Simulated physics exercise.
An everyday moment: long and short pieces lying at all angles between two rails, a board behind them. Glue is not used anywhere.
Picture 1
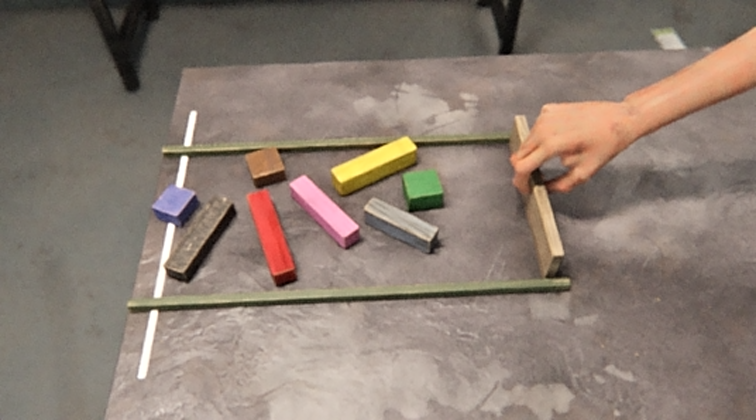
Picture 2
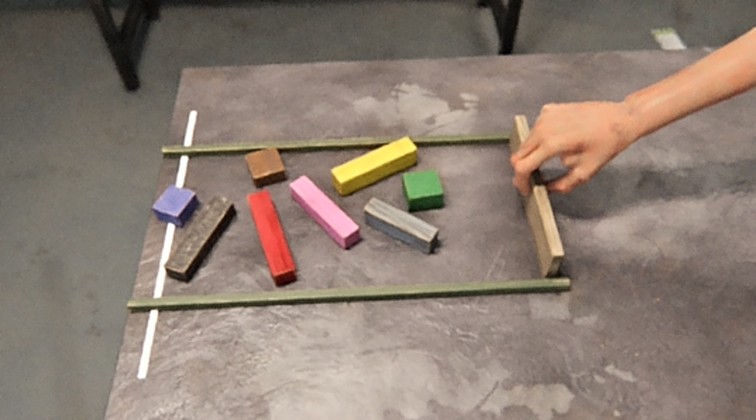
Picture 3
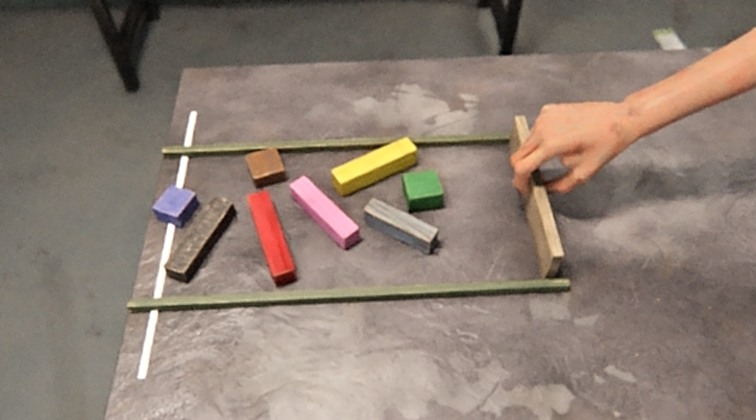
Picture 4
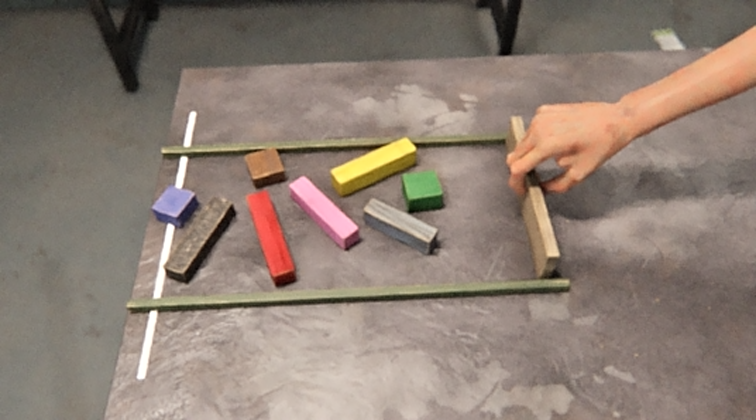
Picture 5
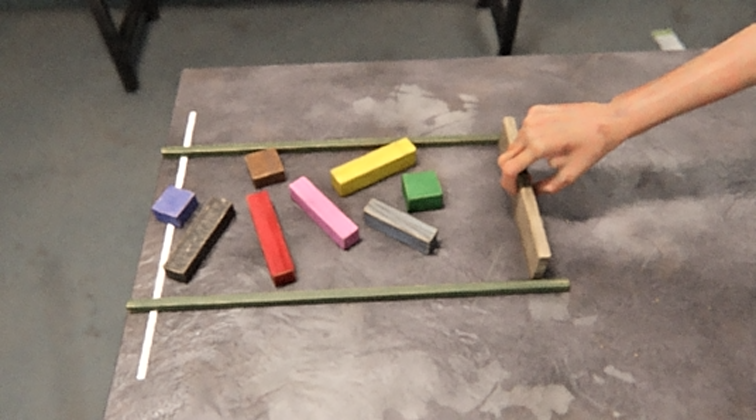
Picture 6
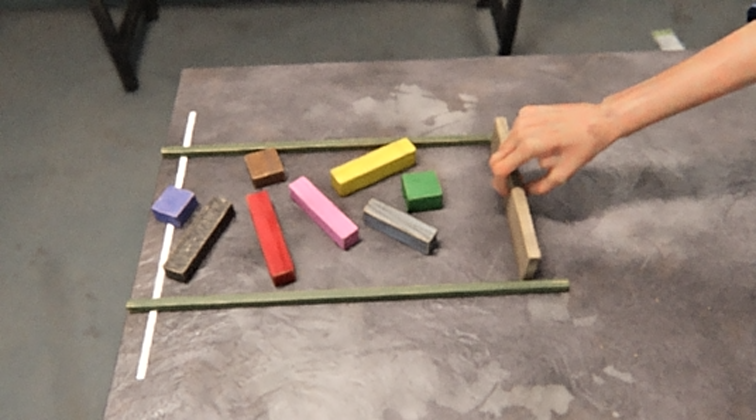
In this clip, coloured blocks and sticks lie scattered between two rails on a grey table while a hand holds a board at the right, keeping it still at first, then sliding it slightly left without touching the pieces.
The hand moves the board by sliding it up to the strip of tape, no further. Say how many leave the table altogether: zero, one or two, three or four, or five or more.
The number gone is large: Five or more.
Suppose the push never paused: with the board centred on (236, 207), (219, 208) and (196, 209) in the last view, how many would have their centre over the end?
Taking the places in turn, the counts are 2, 2 and 4.
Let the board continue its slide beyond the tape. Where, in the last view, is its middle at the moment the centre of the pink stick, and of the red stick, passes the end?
Roughly (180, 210); for the second one, roughly (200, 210).
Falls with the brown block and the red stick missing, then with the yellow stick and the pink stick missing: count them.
Fallen: 5, and 4 in the other try.
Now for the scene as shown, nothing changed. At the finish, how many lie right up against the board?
Well, it touches 1.
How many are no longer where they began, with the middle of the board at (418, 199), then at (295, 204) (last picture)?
By the first moment it's 3, by the second it's 8.
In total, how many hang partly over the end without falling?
It comes to 1.
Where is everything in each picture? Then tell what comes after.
In the first frame, blue block (176, 205); black bar (201, 238); brown block (266, 167); board (533, 193); tape (172, 223).
In the second frame, black bar (201, 238); grey stick (401, 225).
In the third frame, brown block (266, 168); board (533, 193).
In the fourth frame, blue block (176, 206); red stick (271, 236).
In the fifth frame, black bar (200, 238); yellow stick (374, 167).
In the sixth frame, blue block (175, 206); black bar (200, 238); brown block (265, 168); board (512, 195); tape (171, 224).
Soon after, none off yet; blue block at rest near (175, 206); black bar at rest near (200, 238); brown block at rest near (265, 168).
After that, none off yet; blue block at rest near (175, 206); black bar moving near (192, 237); brown block displaced a little near (249, 164).
And then, two off so far; blue block on its way down near (162, 292); black bar on its side near (131, 272); brown block displaced well along near (169, 165).
In the end, the number that fall off is five or more; gone, grey stick, yellow stick, pink stick, red stick, brown block, black bar and blue block.
